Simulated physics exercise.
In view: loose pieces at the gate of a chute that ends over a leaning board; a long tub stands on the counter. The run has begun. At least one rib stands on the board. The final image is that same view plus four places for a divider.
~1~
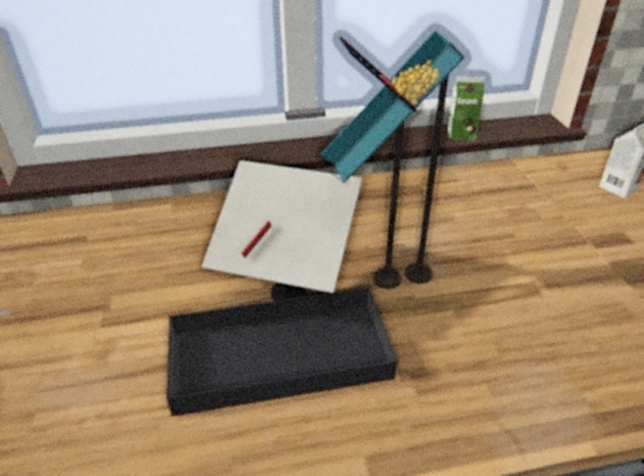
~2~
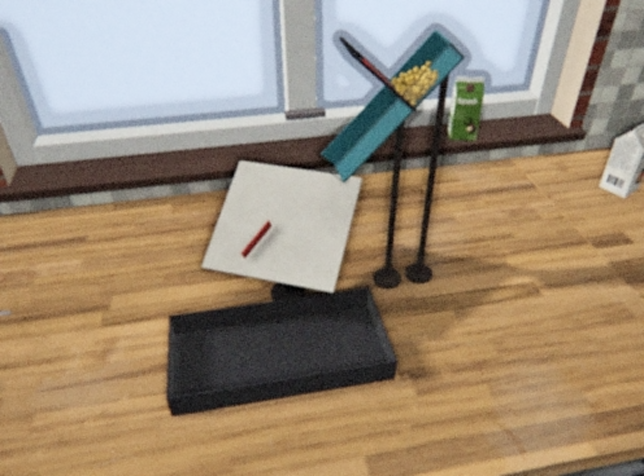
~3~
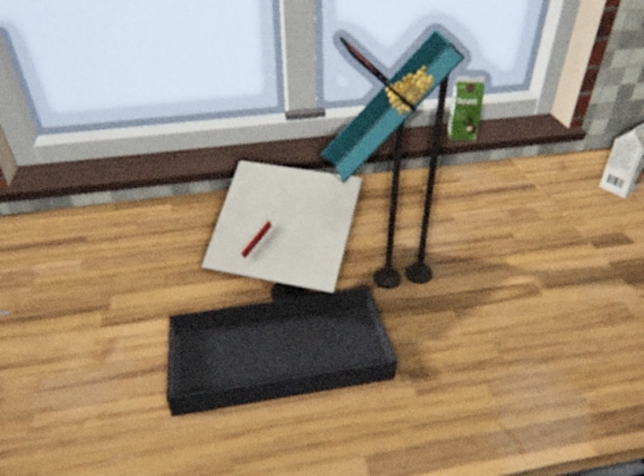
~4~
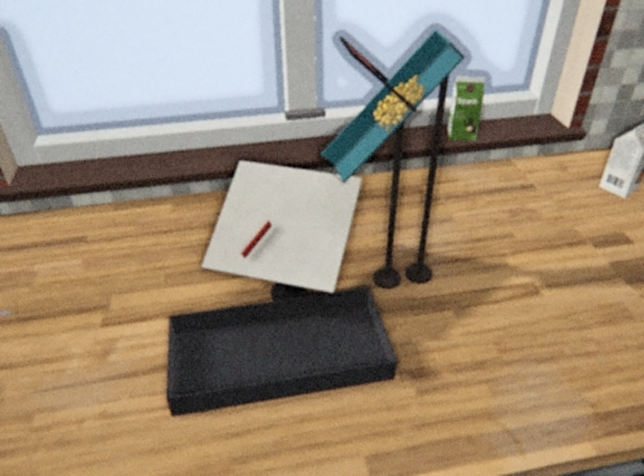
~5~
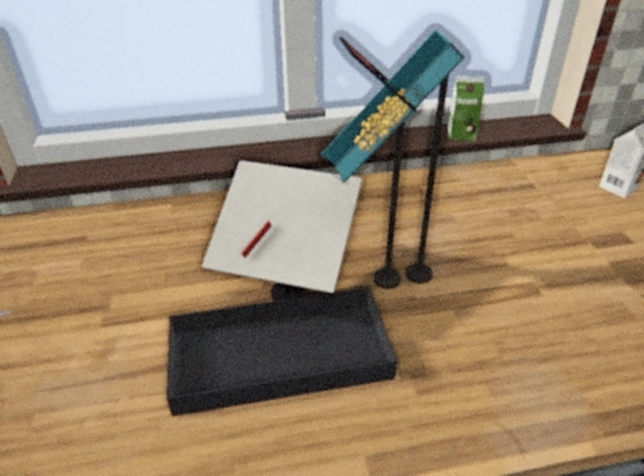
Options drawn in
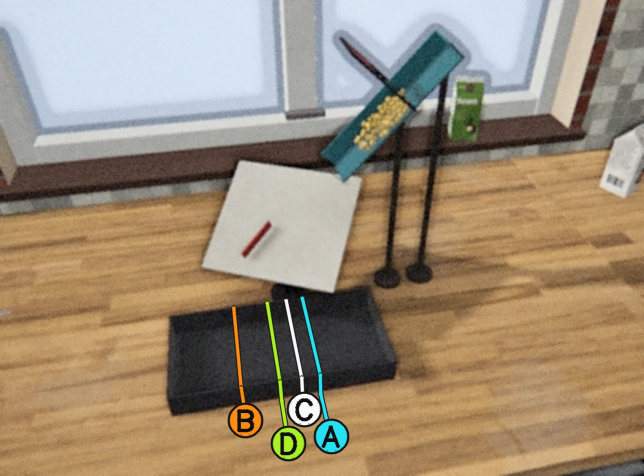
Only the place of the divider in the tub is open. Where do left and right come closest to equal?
B beats the others.
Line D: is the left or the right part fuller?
The left side.
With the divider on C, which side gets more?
The left side.
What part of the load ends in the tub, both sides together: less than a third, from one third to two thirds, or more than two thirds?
More than two thirds.
On the marked copy, line A crosses the front rim at (320, 373); line B crosses the front rim at (241, 386); line C crosses the front rim at (301, 376); line D crosses the front rim at (279, 380).
With A, of what is caught, all on the left of the divider, none on the right.
With B, of what is caught, about two thirds on the left of the divider, about a third on the right.
With C, of what is caught, all on the left of the divider, none on the right.
With D, of what is caught, nearly all on the left of the divider, a small part on the right.
